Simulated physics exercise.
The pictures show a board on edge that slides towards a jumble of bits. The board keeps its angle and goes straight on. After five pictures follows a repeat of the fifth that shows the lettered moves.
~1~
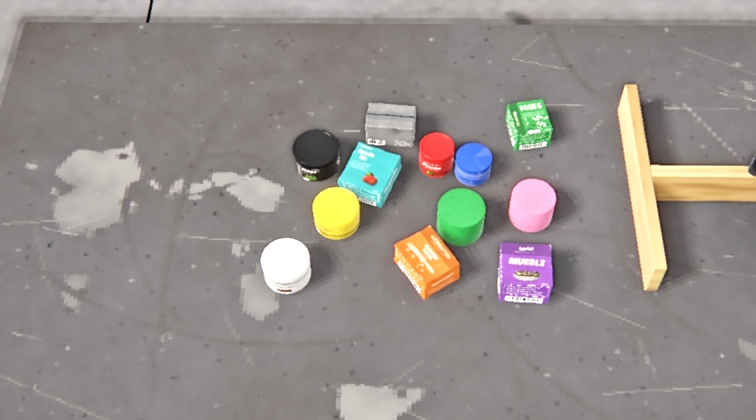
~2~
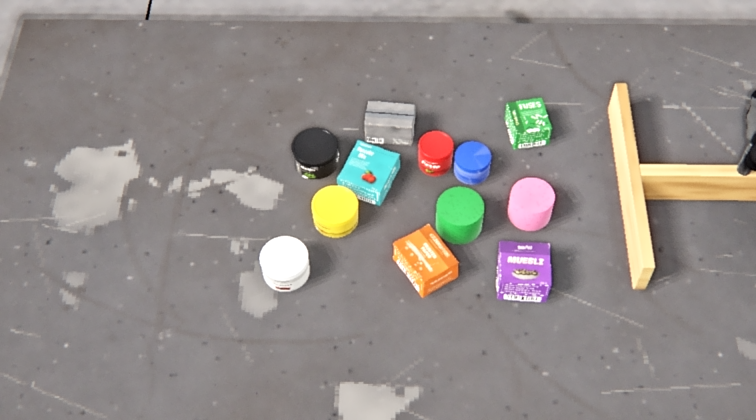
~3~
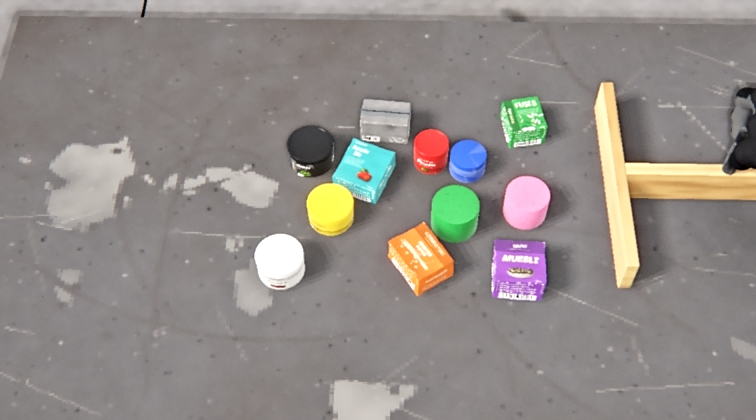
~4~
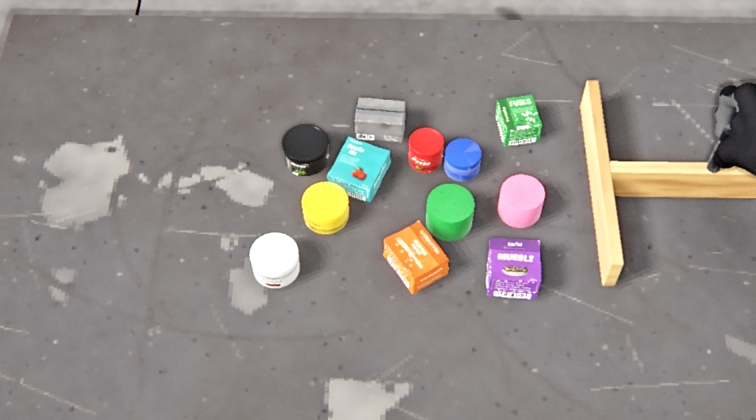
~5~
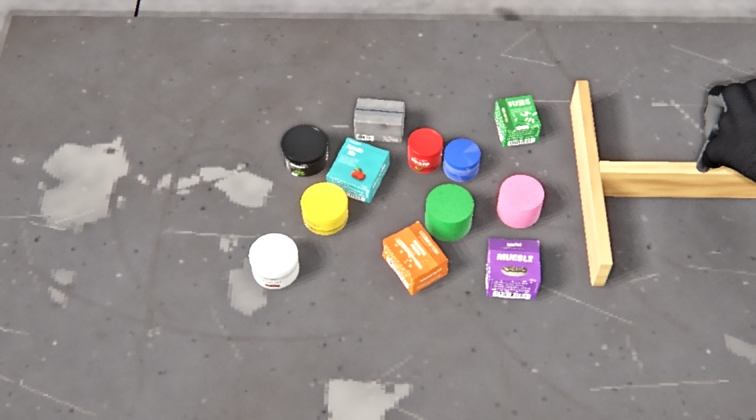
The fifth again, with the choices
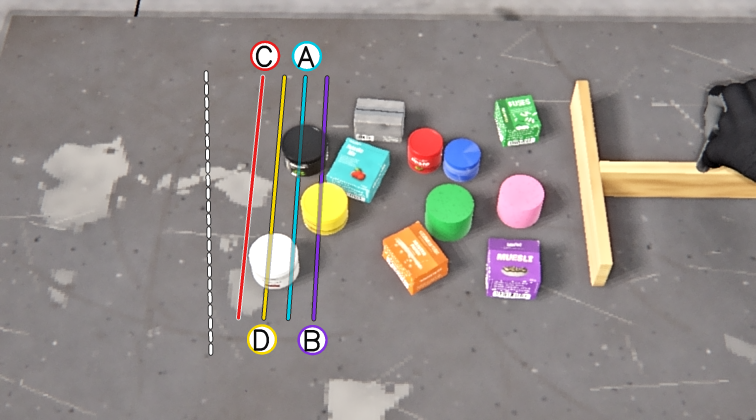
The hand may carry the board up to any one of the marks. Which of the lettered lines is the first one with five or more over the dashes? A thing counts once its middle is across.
It must go as far as C.
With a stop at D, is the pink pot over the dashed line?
No.
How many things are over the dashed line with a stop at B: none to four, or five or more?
In all, one.
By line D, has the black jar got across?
Yes.
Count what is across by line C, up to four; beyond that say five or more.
In all, five or more.
On the marked copy, A at (298, 188); B at (321, 189); C at (252, 188); D at (275, 188); the dashed line at (208, 200).
Following C. Soon after the start, board (472, 165); white jar (275, 262); black jar (305, 151); none across.
Later, board (350, 164); white jar (223, 261); black jar (242, 144); none across.
In the end, board (253, 163); white jar (124, 258); black jar (154, 136); six across.
As for the rest, A gets only two across; B gets only one across; D gets only four across.
